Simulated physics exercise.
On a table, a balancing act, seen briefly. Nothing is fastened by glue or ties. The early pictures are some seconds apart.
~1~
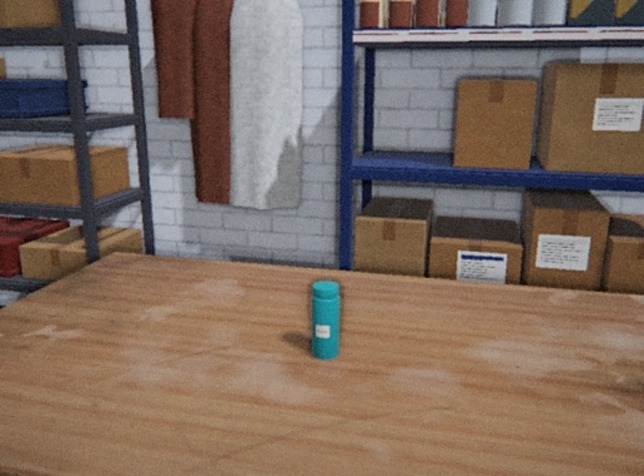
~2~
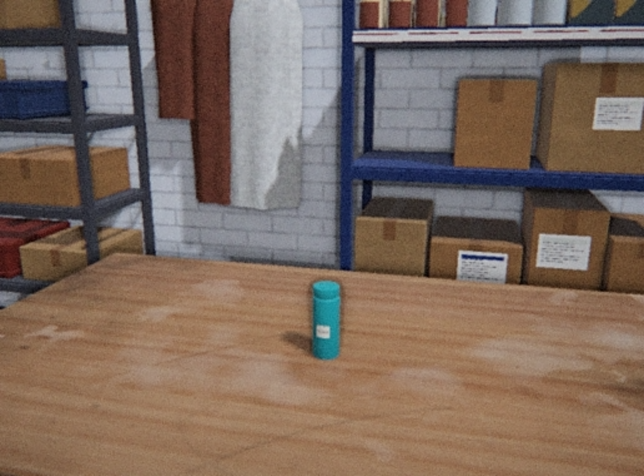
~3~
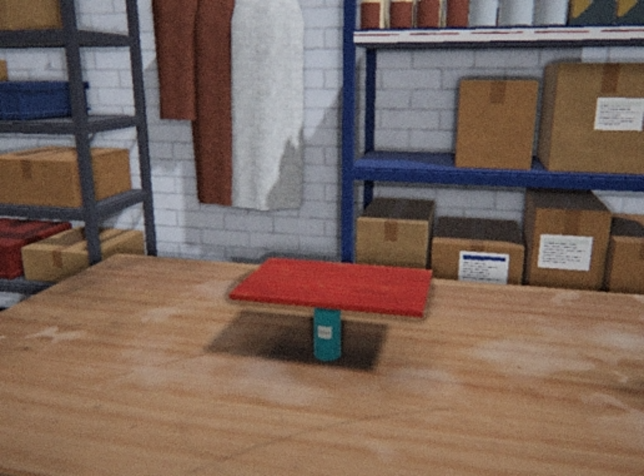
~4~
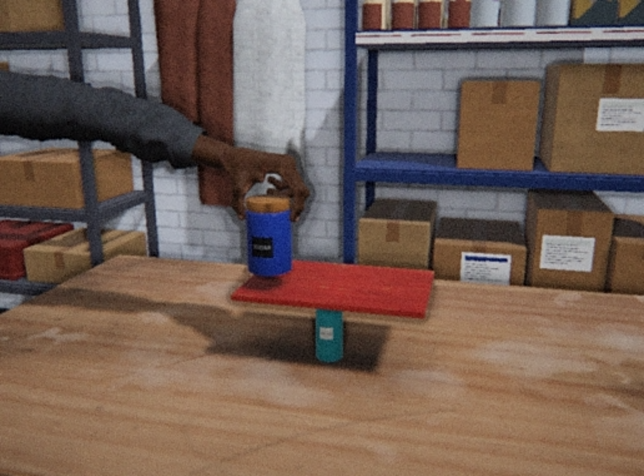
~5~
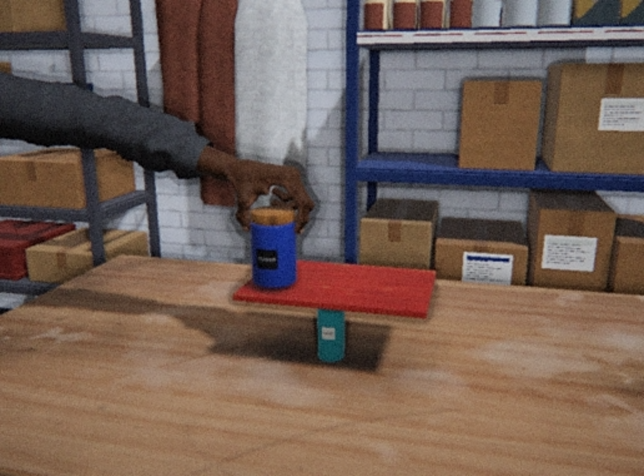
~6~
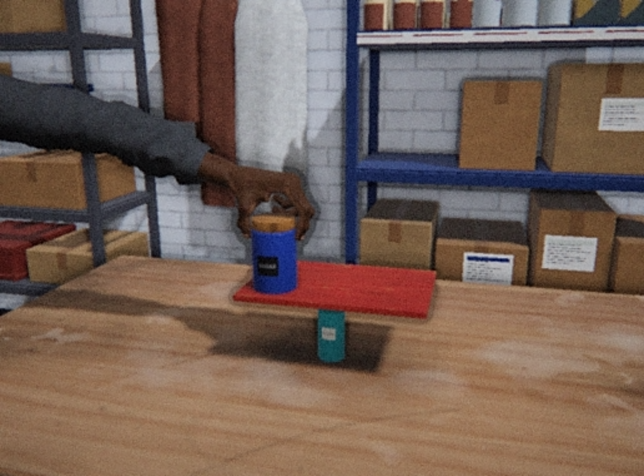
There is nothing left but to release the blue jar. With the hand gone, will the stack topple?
Yes, the stack does not stay upright.
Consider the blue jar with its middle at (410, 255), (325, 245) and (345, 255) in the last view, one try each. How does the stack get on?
The first time it collapses, the second time it stays standing, and the third time it collapses.
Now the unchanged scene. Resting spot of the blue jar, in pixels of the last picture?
Somewhere around (223, 352) in the last picture.
Then, 0.40 s past the last view, blue jar now fallen; red board rocked 64° from its first pose.
Then, 0.70 s past the last view, red board now fallen; turquoise shaker rocked 41° from its first pose.
Finally, fallen, turquoise shaker, blue jar and red board. Final places as the last picture's camera would see them, blue jar near (223, 352). The stack loses its balance.
